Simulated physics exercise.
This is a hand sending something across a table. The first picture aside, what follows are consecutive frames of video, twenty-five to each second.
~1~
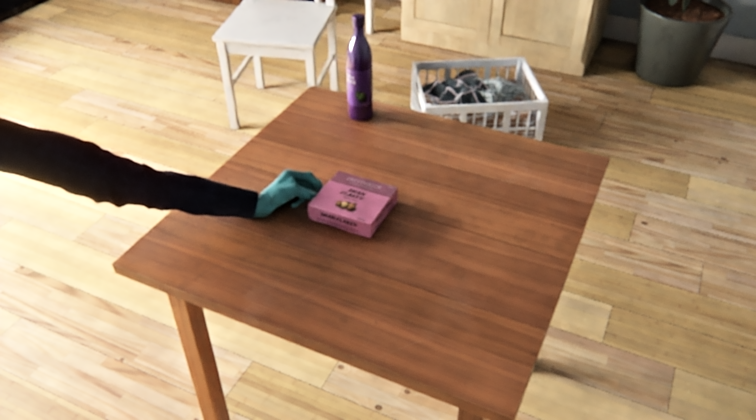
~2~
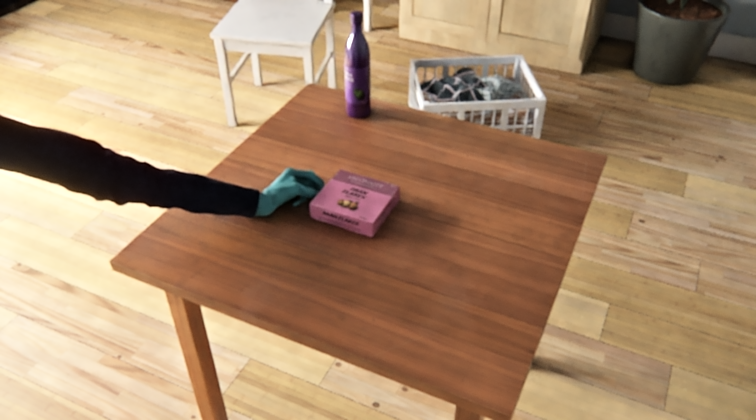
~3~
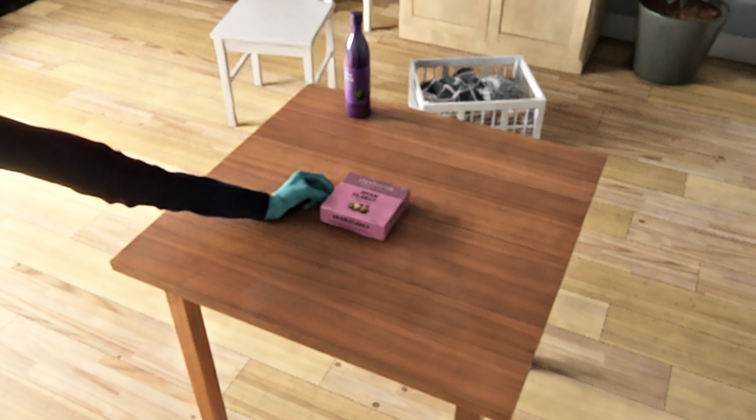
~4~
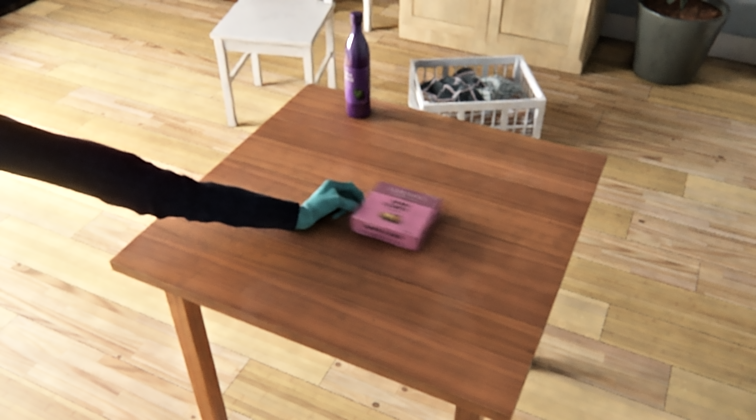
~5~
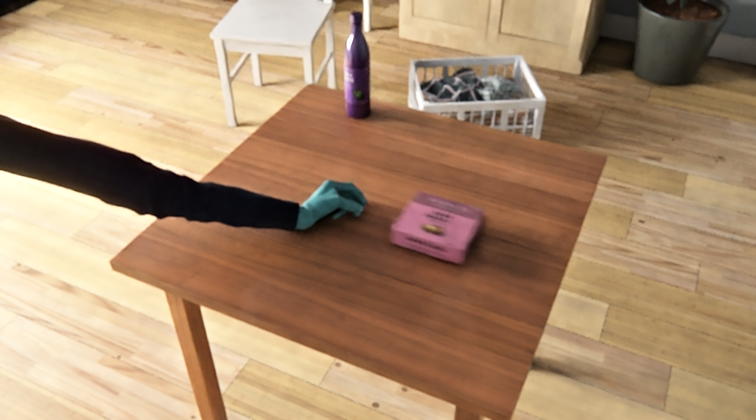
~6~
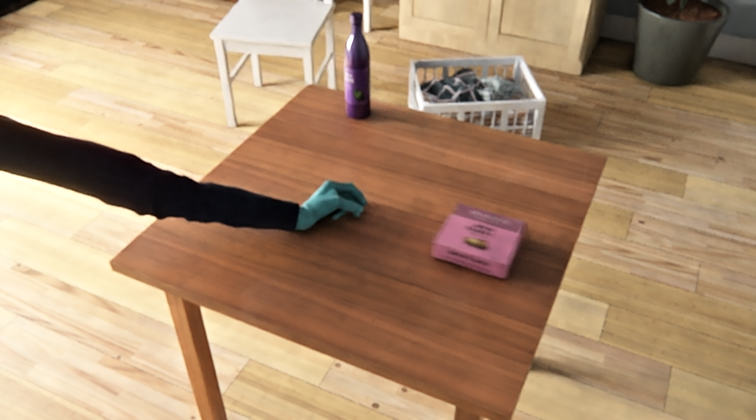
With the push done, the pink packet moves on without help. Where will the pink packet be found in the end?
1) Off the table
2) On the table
1.
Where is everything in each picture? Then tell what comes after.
The first frame shows under the hand; pink packet (354, 203).
The second frame shows under the hand; pink packet (356, 202).
The third frame shows under the hand; pink packet (366, 205).
The fourth frame shows pink packet (397, 215).
The fifth frame shows pink packet (439, 226) slid about its own width.
The sixth frame shows pink packet (481, 239) slid about its own width.
Then, 0.20 s after the last picture, pink packet now off the table.
Then, 0.40 s after the last picture, things are still on the move.
By the end, off the table, pink packet.
